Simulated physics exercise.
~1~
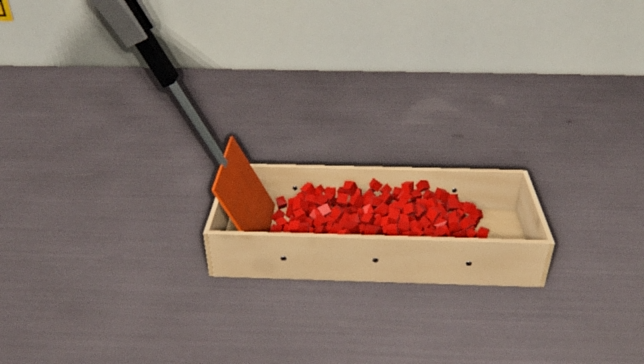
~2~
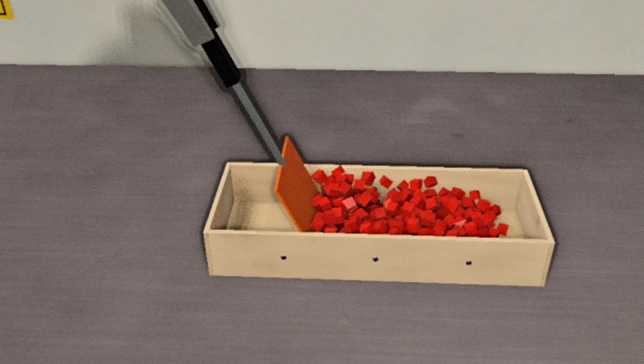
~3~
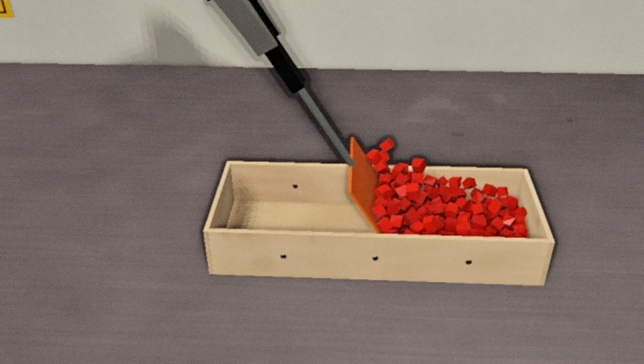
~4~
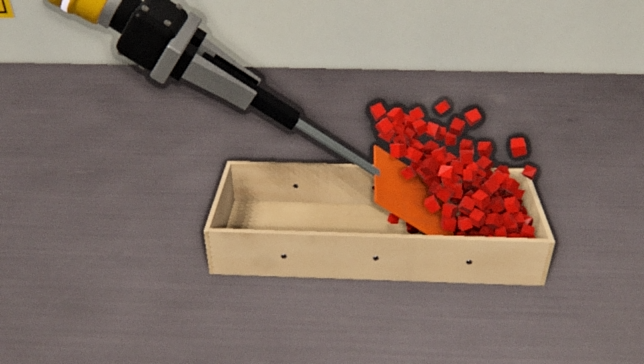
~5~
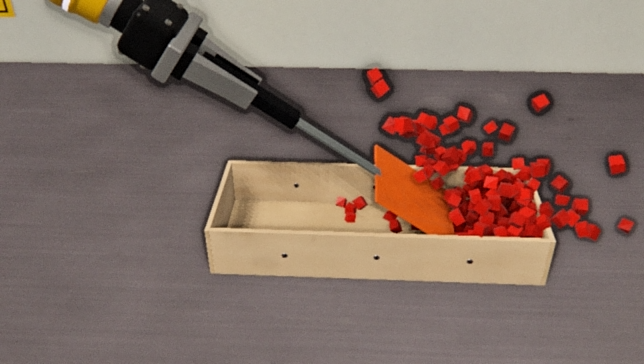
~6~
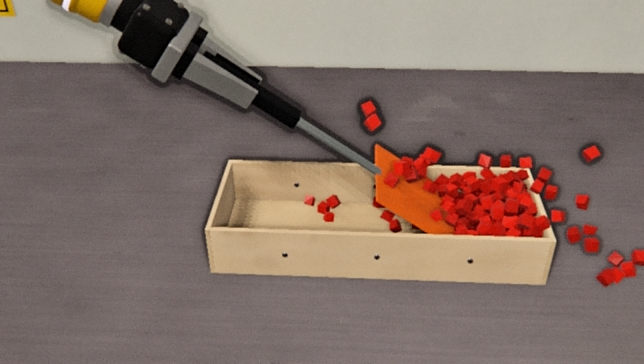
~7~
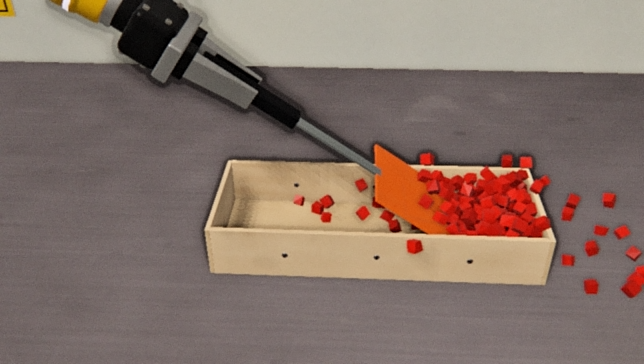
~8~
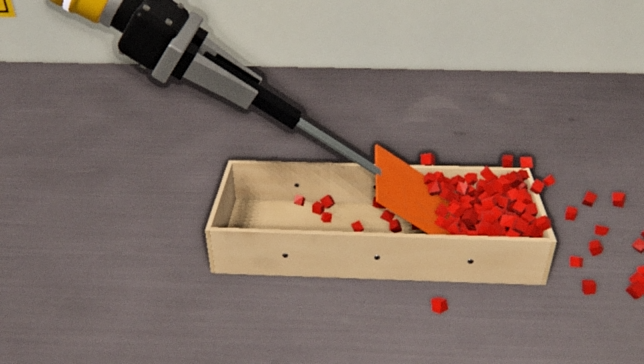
In this clip, a gripper pushes a heap of red cubes rightward through a rectangular tray with an orange spatula, then tilts the blade flatter, flinging some into the air; most remain piled at the right end, while some lie outside and a few behind the blade.
